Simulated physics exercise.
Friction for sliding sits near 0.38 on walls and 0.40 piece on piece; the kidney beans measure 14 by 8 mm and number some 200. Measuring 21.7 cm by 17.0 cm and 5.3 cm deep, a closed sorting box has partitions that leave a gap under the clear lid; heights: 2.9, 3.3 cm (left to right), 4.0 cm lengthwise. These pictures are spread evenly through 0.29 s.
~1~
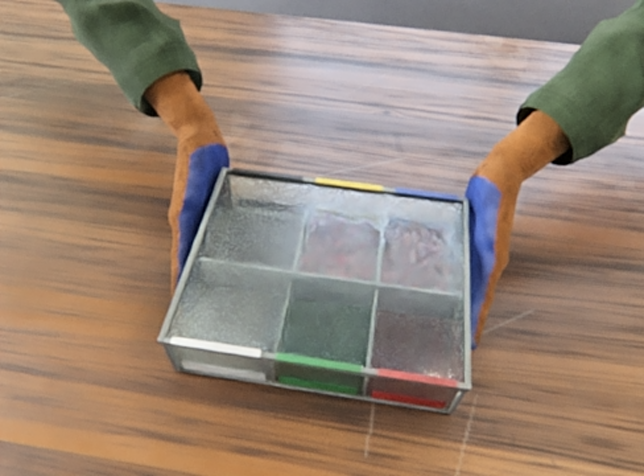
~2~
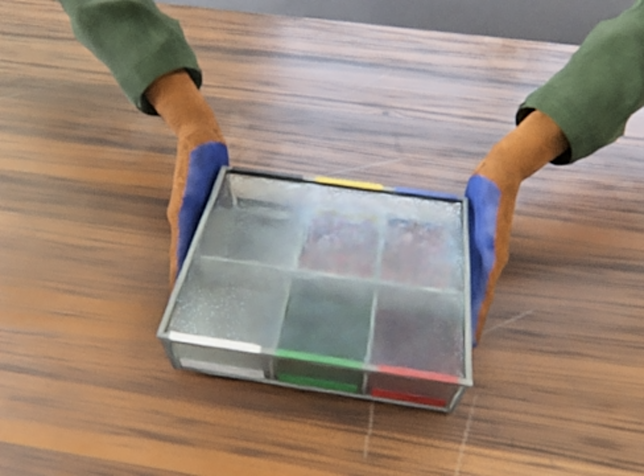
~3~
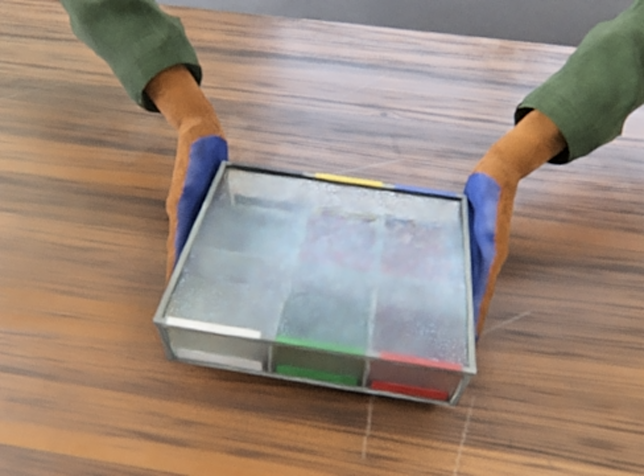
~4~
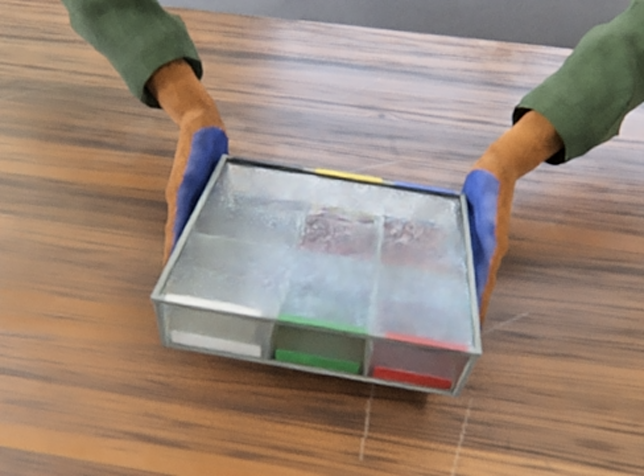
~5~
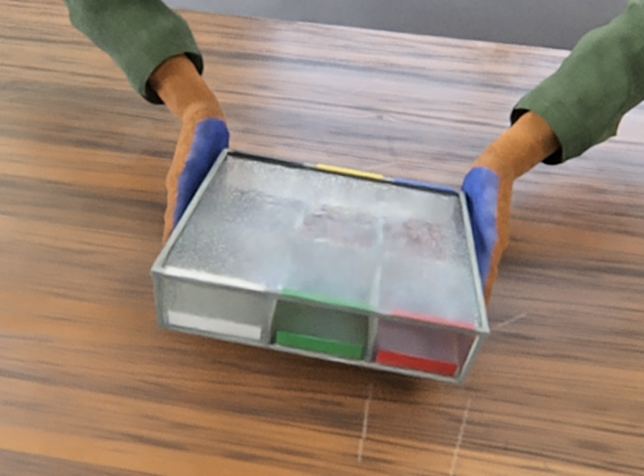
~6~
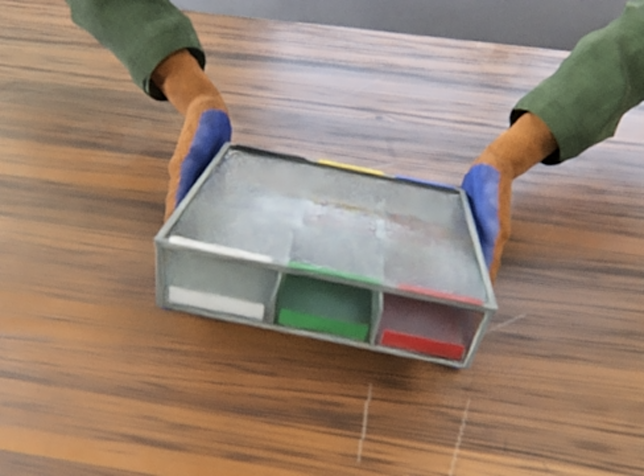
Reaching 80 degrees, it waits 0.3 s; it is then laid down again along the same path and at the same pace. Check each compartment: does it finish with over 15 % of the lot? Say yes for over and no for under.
Red: No; blue: Yes; green: No; yellow: Yes; white: No; black: No.
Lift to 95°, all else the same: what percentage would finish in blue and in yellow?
In per cent, blue gets 55 and yellow gets 40.
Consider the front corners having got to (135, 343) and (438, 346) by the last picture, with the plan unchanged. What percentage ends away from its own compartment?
Estimate: Around 35 %.
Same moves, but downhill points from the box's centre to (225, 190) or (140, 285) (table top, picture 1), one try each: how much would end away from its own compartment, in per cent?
That would be close to 35 per cent, then close to 45 per cent.
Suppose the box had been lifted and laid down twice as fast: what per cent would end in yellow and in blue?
Yellow = 45 %; blue = 55 %.
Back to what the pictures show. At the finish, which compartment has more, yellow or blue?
The blue compartment.
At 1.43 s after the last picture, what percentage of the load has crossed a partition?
Close to 0 in a hundred.
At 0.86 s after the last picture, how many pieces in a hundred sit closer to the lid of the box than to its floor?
I'd put it at some 30 percent.
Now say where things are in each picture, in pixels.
The first frame shows box tilt 0 degrees, front corners at (165, 338) and (465, 384); blue 55 %, yellow 45 %.
The second frame shows box tilt 1 degrees, front corners at (164, 334) and (466, 381).
The third frame shows box tilt 5 degrees, front corners at (161, 319) and (469, 369), lowest corner right back.
The fourth frame shows box tilt 11 degrees, front corners at (159, 296) and (475, 351), lowest corner right back.
The fifth frame shows box tilt 17 degrees, front corners at (159, 270) and (482, 330), lowest corner right back.
The sixth frame shows box tilt 22 degrees, front corners at (163, 240) and (490, 307), lowest corner right back; blue 55 %, yellow 45 %.
Then, 0.86 s after the last picture, tilt 80 degrees; blue 55 %, yellow 45 %.
Then, 1.43 s after the last picture, tilt 40 degrees; blue 55 %, yellow 45 %.
Then, 2.06 s after the last picture, tilt 0 degrees; blue 55 %, yellow 45 %.
In the end, red 0 %, blue 55 %, green 0 %, yellow 45 %, white 0 %, black 0 %.
